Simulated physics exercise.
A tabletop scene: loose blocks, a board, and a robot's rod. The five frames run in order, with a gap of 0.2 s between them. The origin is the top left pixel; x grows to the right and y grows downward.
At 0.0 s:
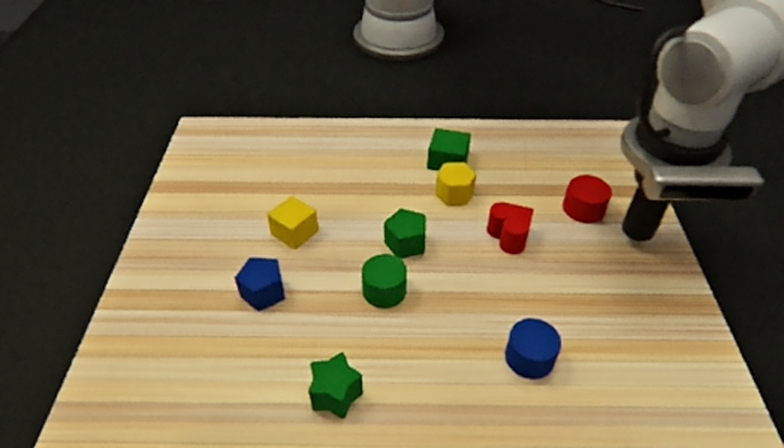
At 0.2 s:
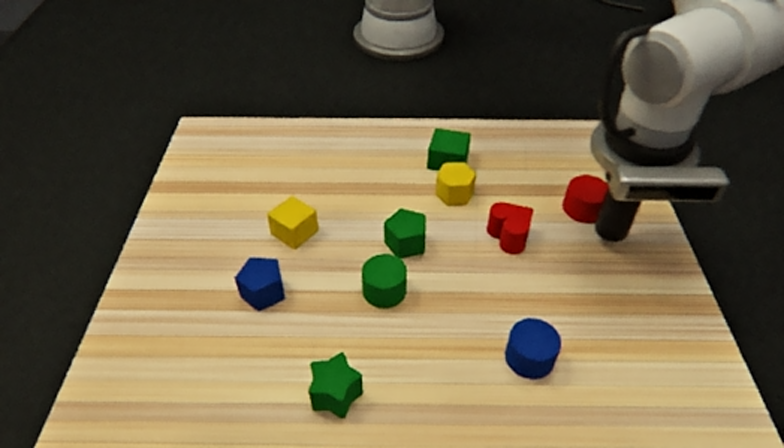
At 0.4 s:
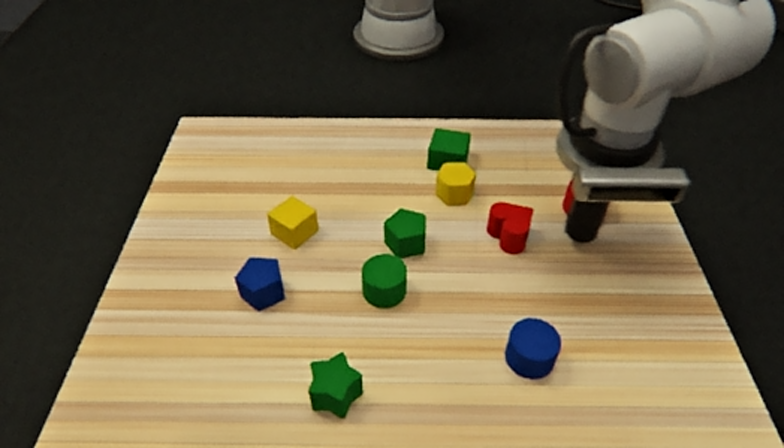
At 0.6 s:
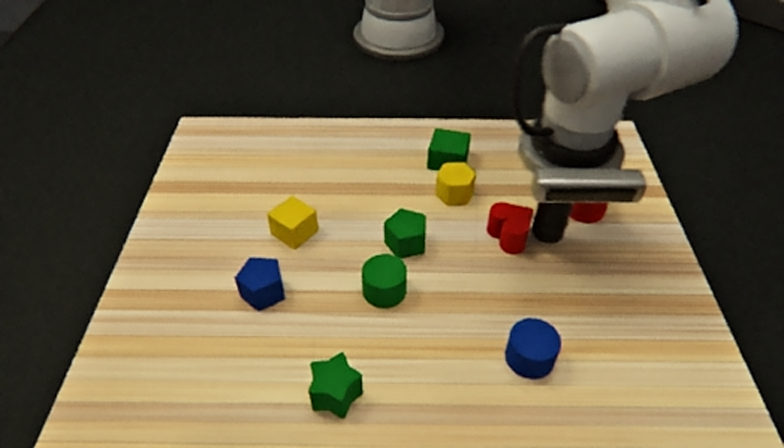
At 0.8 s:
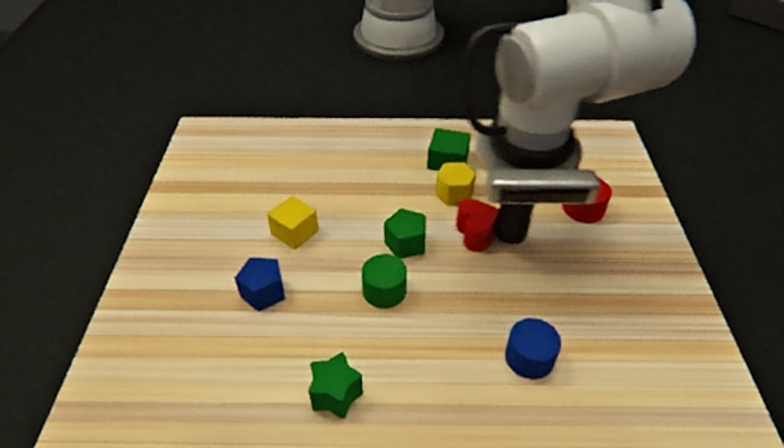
A robot arm holding a dark rod slides steadily leftward from the right side of a light wooden tabletop, passes in front of a red cylinder, meets a red heart-shaped block and pushes it a short way left. Green, yellow and blue blocks lie still across the board, a green star nearest. The fixed view looks down from the front, against a dark floor.
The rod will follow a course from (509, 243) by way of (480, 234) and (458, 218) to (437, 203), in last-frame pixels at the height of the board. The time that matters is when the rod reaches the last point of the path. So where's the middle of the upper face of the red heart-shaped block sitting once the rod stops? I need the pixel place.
At (415, 197).
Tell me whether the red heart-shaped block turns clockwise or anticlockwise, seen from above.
Against the clock.
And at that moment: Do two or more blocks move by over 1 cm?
Short answer: Yes.
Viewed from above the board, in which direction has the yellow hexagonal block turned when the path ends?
Answer: With the clock.
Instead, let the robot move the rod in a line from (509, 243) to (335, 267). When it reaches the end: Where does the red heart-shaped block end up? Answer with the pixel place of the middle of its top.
The centre of its top face lies at (441, 205).
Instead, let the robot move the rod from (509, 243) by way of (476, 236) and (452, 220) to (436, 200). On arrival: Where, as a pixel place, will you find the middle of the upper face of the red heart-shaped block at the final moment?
In the picture, it is at (415, 198).
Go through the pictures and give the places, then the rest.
Rod's lower end (638, 231); green pentagon (407, 223); green square piece (450, 141); yellow hexagonal block (457, 173); red heart-shaped block (513, 216), in the first picture.
Rod (611, 231); blocks still, in the second picture.
Rod (581, 232); blocks still, in the third picture.
Rod (547, 233); blocks still, in the fourth picture.
Rod (511, 234); green pentagon (407, 223); green square piece (450, 141); yellow hexagonal block (457, 173); red heart-shaped block (479, 213), in the fifth picture.
What follows on the original path. Halfway along, rod (470, 217); red heart-shaped block (437, 203), turned 30° anticlockwise.
At the end, rod (438, 194); green pentagon still; green square piece (451, 139); yellow hexagonal block (452, 163), turned 40° clockwise; red heart-shaped block (415, 197), turned 70° anticlockwise.
